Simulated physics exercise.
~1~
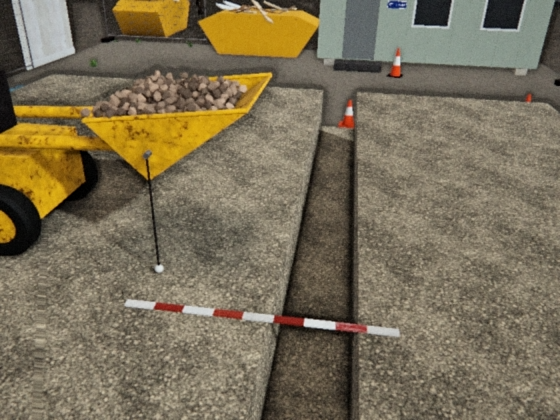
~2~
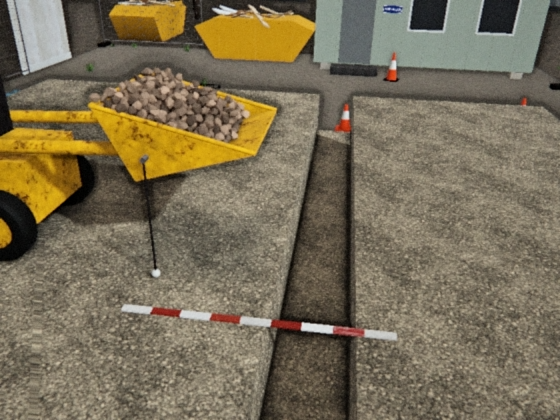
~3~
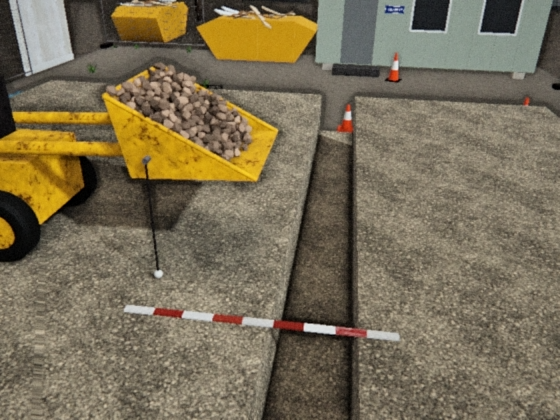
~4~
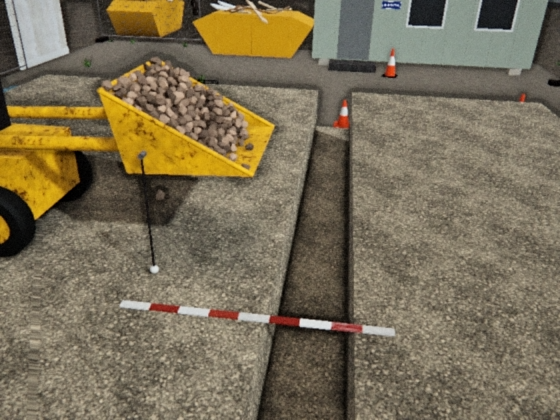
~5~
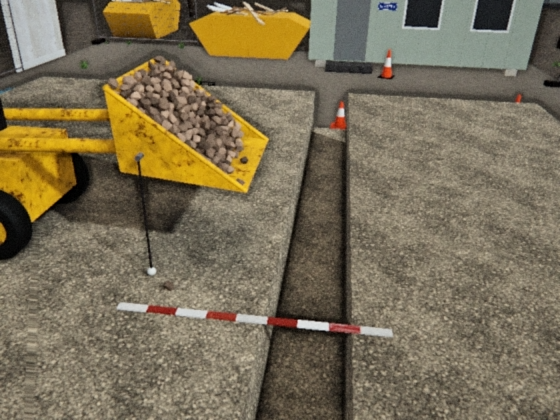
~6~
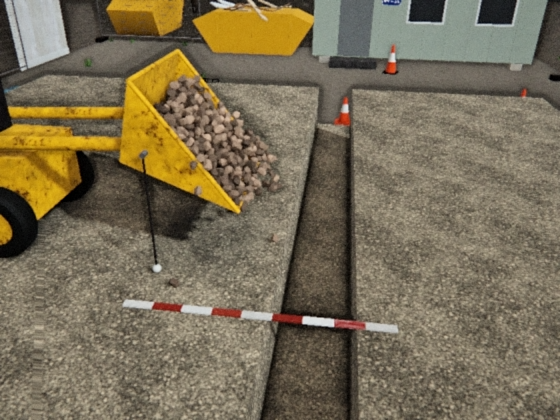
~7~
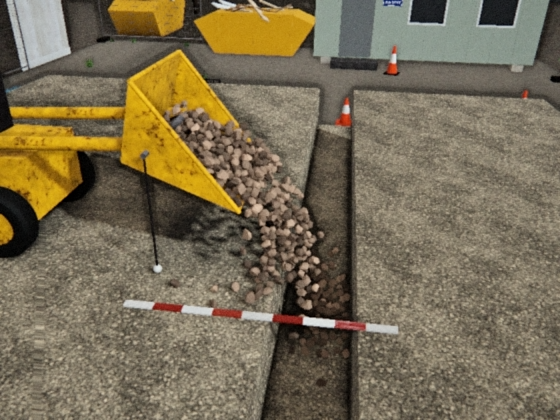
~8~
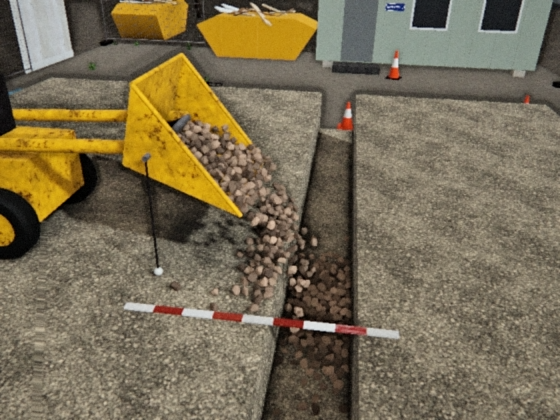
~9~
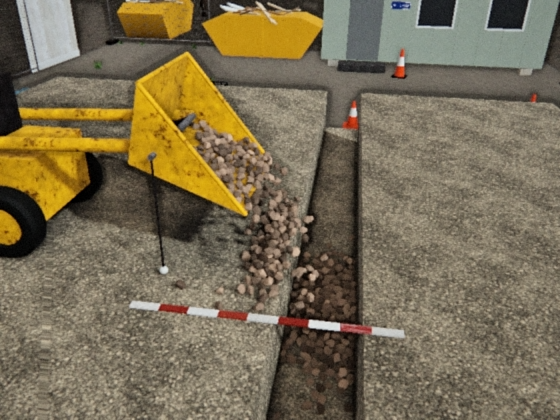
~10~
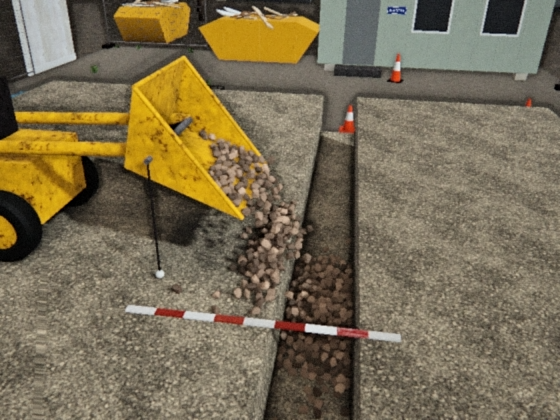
A yellow loader tipped its raised bucket of brownish stones in stages, pausing partway, then steeply enough that they slid out to the right, many dropping into the narrow trench while others lay short of its edge and some stayed in the bucket.
